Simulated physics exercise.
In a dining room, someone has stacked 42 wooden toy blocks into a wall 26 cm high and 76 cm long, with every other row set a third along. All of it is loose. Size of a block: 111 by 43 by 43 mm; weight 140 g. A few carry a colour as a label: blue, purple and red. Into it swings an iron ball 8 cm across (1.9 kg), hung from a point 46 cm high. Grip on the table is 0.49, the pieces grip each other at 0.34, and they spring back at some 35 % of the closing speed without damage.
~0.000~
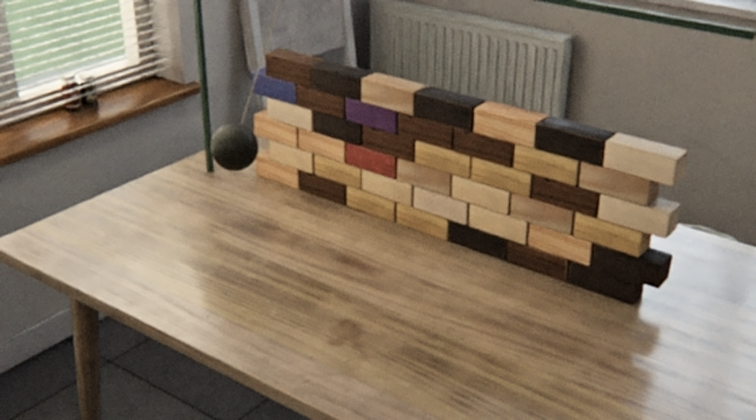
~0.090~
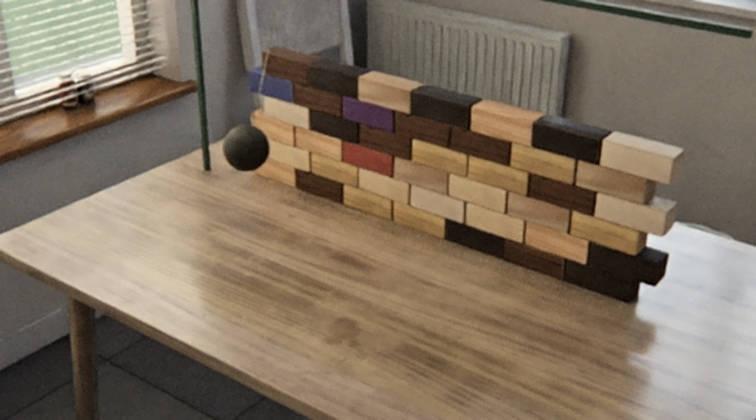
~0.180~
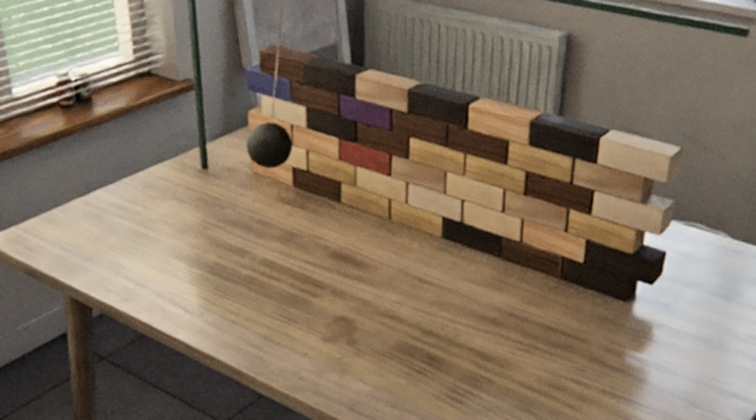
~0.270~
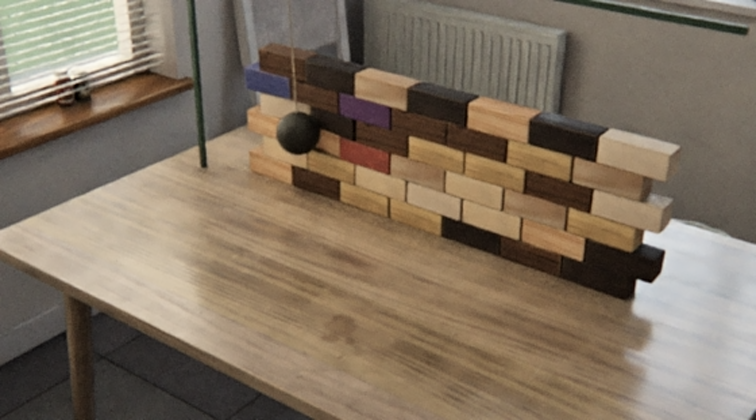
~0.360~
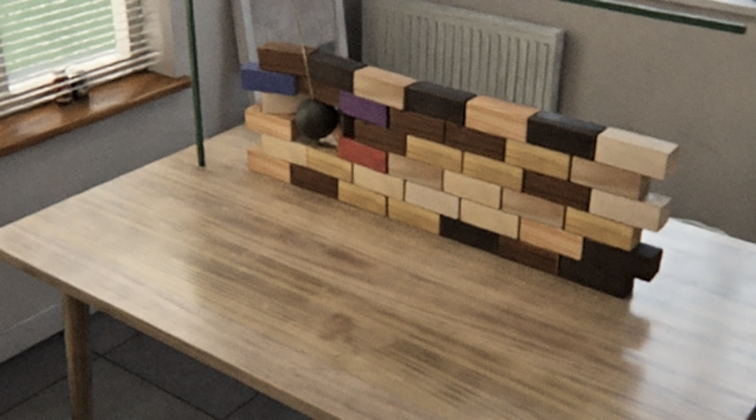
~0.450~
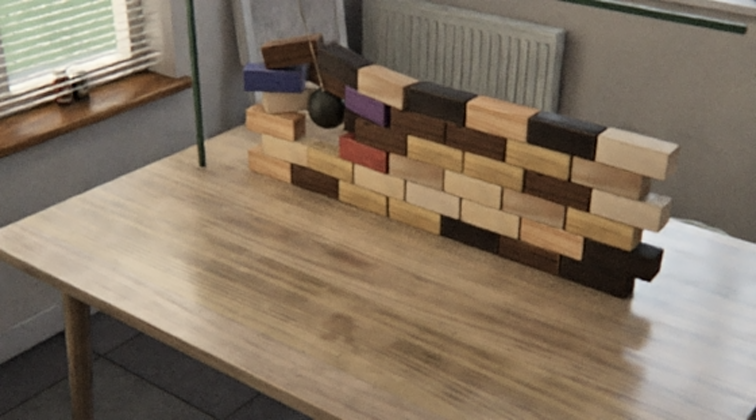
A dark ball hanging on a line swings rightward across a wooden table toward the left part of a wall of loose, mixed-colour blocks. It strikes the wall and pushes in beside the purple block, shoving blocks backward, opening a gap and leaving the top ones near the blue block tilted and askew.
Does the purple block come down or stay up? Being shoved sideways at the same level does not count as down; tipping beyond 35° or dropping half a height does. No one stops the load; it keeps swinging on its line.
It comes down.
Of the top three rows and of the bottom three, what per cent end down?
Top 40, bottom 0 per cent.
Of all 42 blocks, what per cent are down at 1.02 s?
At that moment 20 per cent.
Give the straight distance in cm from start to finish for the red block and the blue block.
About: Red 0, blue 30.
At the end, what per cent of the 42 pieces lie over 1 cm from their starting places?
It is 25 per cent.
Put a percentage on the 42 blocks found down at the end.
About 20 per cent.
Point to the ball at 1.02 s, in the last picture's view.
Around (250, 145).
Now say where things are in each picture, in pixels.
In the first picture (each place is the centre of the face we see best), ball (232, 147) line 29° before plumb; purple block (370, 115); red block (370, 161); blue block (273, 89); all as stacked.
The second picture shows ball (243, 150) line 22° before plumb; purple block (367, 114).
The third picture shows ball (266, 151) line 11° before plumb; purple block (364, 112).
The fourth picture shows ball (296, 142) line 3° past plumb; purple block (364, 111); 3 have shifted.
The fifth picture shows ball (317, 129) line 13° past plumb; purple block (362, 109); blue block (267, 83) moved 5 mm; 7 have shifted.
The sixth picture shows ball (332, 119) line 19° past plumb; purple block (364, 106) moved 13 mm; blue block (272, 82) moved 9 mm; red block (362, 155); 1 of the 42 blocks down, 9 disturbed in all.
By 0.72 s, line 9° past plumb; 7 of the 42 blocks down; purple block tilted 50°, 17 mm lower; blue block tilted 34°.
By 1.02 s, line 19° before plumb; 9 of the 42 blocks down; purple block 17 cm lower; blue block upside down.
When it is over (2.0 s), line 3° before plumb; 9 of the 42 blocks down; purple block 17 cm lower; blue block upside down; red block unmoved. In pixels of the last frame, middles, purple block near (388, 185), blue block near (318, 118).
